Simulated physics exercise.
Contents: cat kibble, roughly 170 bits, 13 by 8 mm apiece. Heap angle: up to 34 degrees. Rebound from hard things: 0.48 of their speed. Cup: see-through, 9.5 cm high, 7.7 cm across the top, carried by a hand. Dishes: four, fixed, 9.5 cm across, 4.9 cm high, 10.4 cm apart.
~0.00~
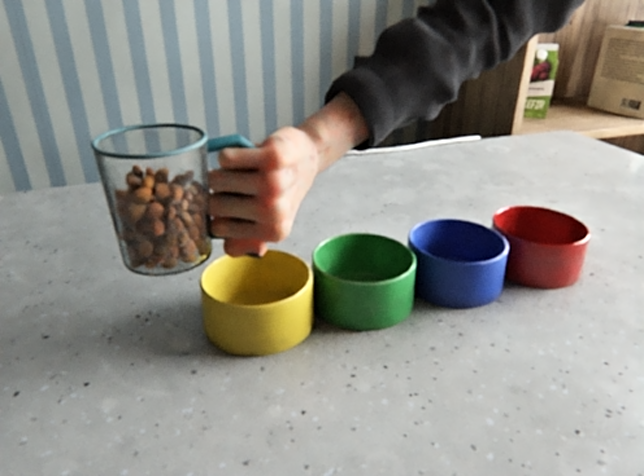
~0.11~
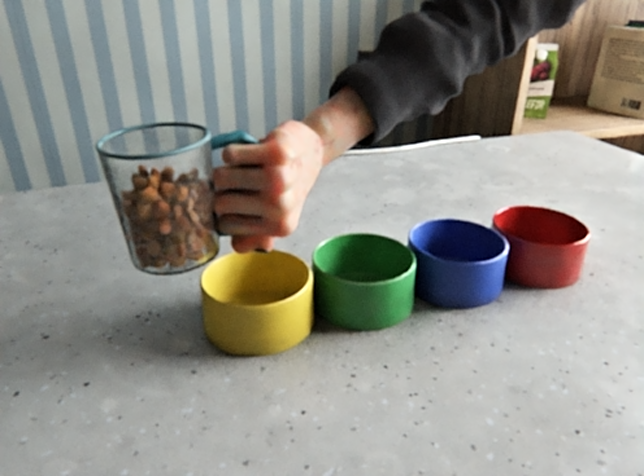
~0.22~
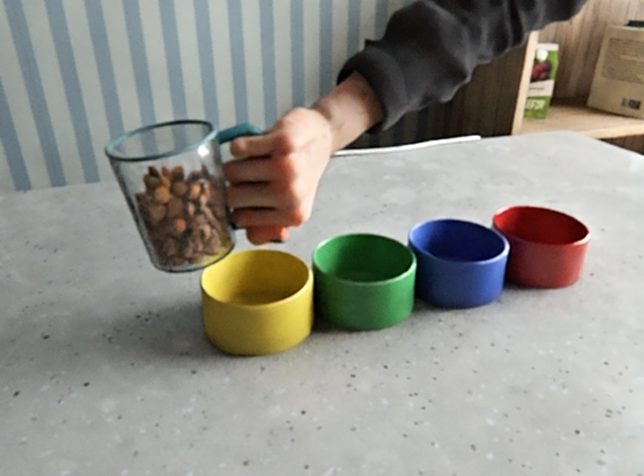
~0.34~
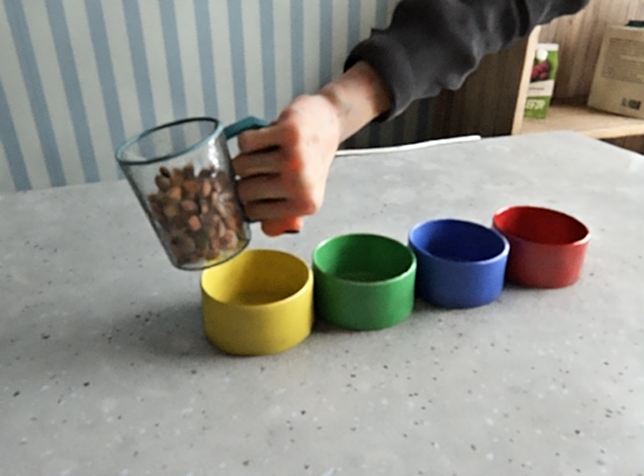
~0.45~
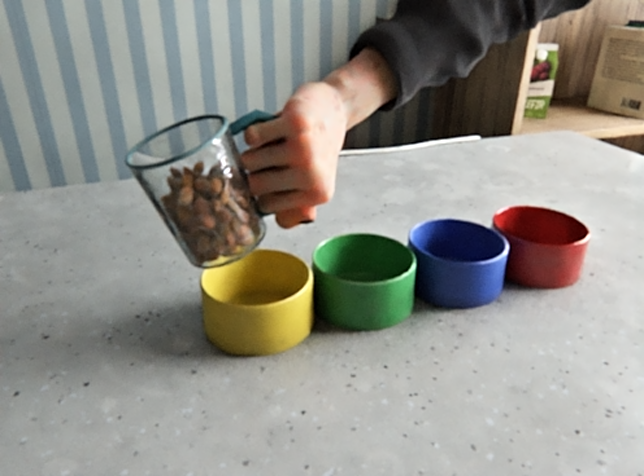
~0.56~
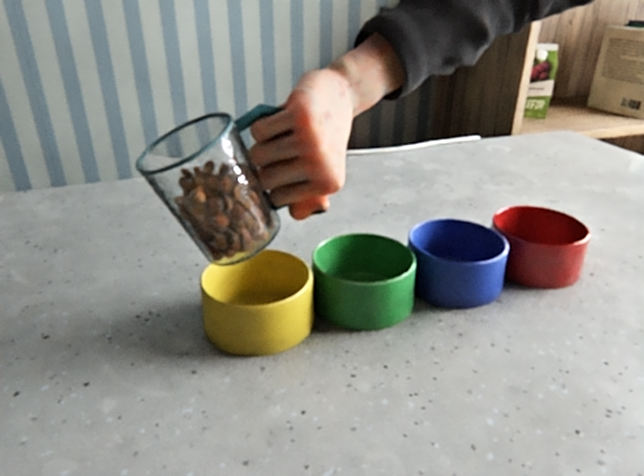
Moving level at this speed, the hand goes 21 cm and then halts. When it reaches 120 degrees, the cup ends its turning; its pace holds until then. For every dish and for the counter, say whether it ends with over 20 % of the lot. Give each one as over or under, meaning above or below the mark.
Red: Under, blue: Under, green: Over, yellow: Under, counter: Under.
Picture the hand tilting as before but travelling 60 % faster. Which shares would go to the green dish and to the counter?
Result - green dish: 100; counter: 0.
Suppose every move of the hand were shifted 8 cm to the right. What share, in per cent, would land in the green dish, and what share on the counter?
Green 20, counter 10.
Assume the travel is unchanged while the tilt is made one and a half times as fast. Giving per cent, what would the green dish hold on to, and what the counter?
Then the green dish would get 10 and the counter 10.
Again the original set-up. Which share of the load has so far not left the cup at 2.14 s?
Load share: Near 95 percent.
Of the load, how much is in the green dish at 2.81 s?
Share at that time: Approx. 75 per cent.
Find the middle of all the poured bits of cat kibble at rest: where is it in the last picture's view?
I'd say roughly (350, 283).
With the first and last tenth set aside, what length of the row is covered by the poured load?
About 6 cm.
After 1.51 s, tilt 69 degrees; cup holds 100 %.
After 2.14 s, tilt 98 degrees; cup holds 95 %, yellow 5 %.
After 2.81 s, tilt 120 degrees; cup holds 15 %, green 75 %, yellow 5 %.
In the end, at 3.6 s, red 0 %, blue 0 %, green 90 %, yellow 5 %, counter 5 %.
